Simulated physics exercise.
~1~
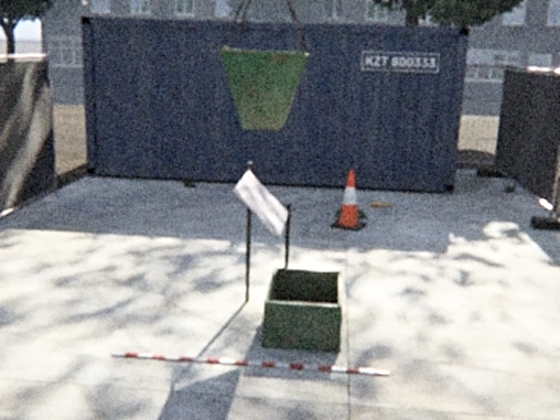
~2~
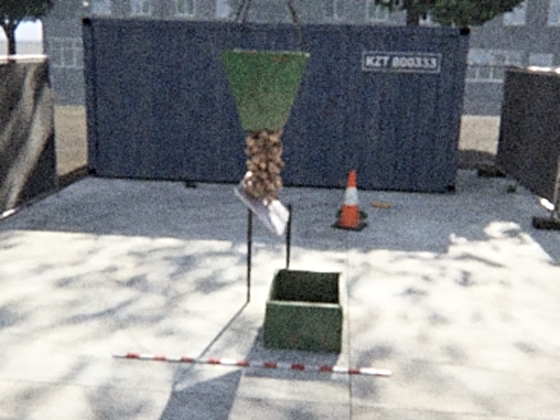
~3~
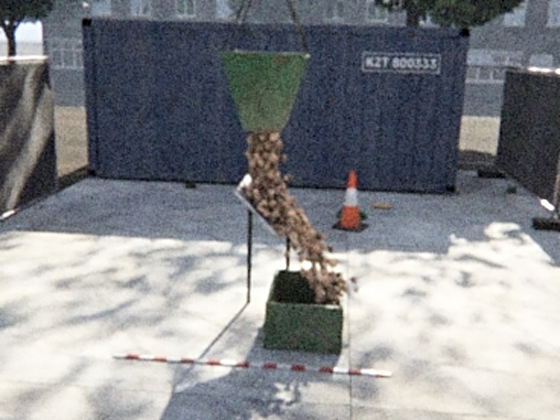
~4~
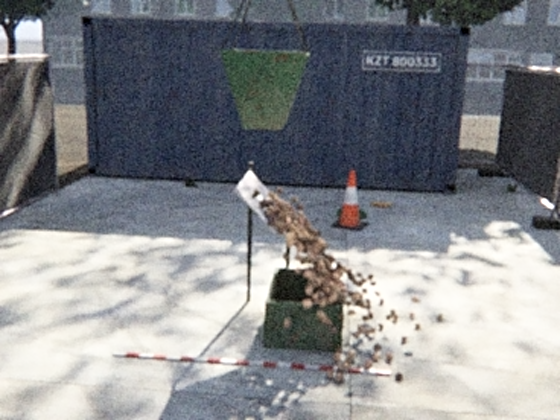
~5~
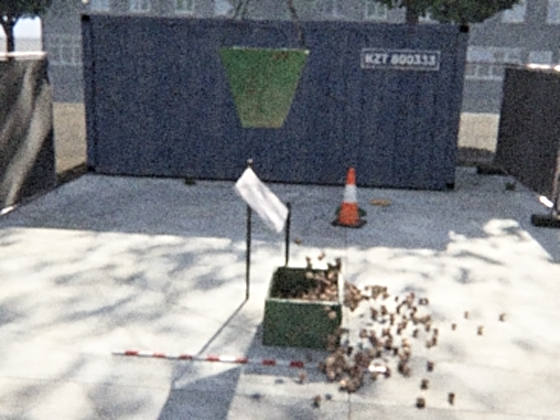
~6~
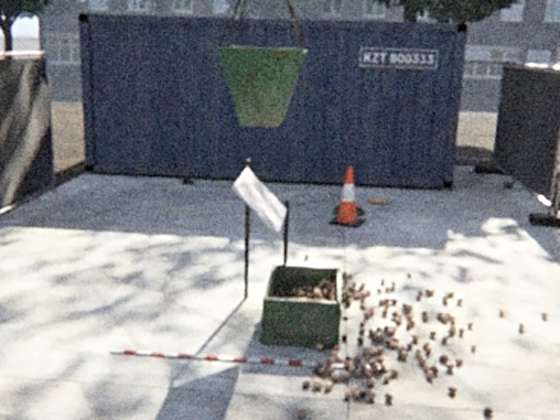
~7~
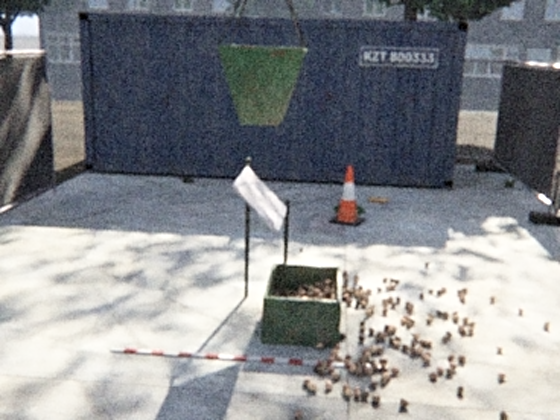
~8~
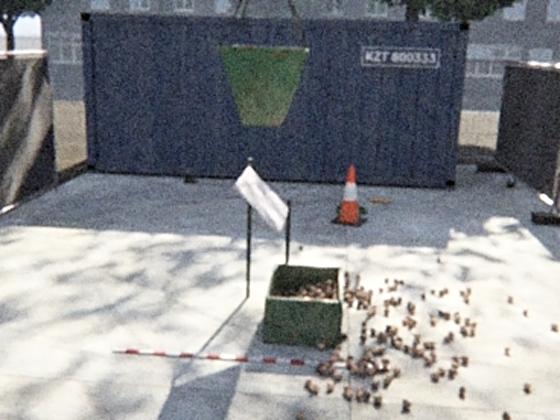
A green hopper drops stones onto a sloped plate; most land in the bin, others scatter right.
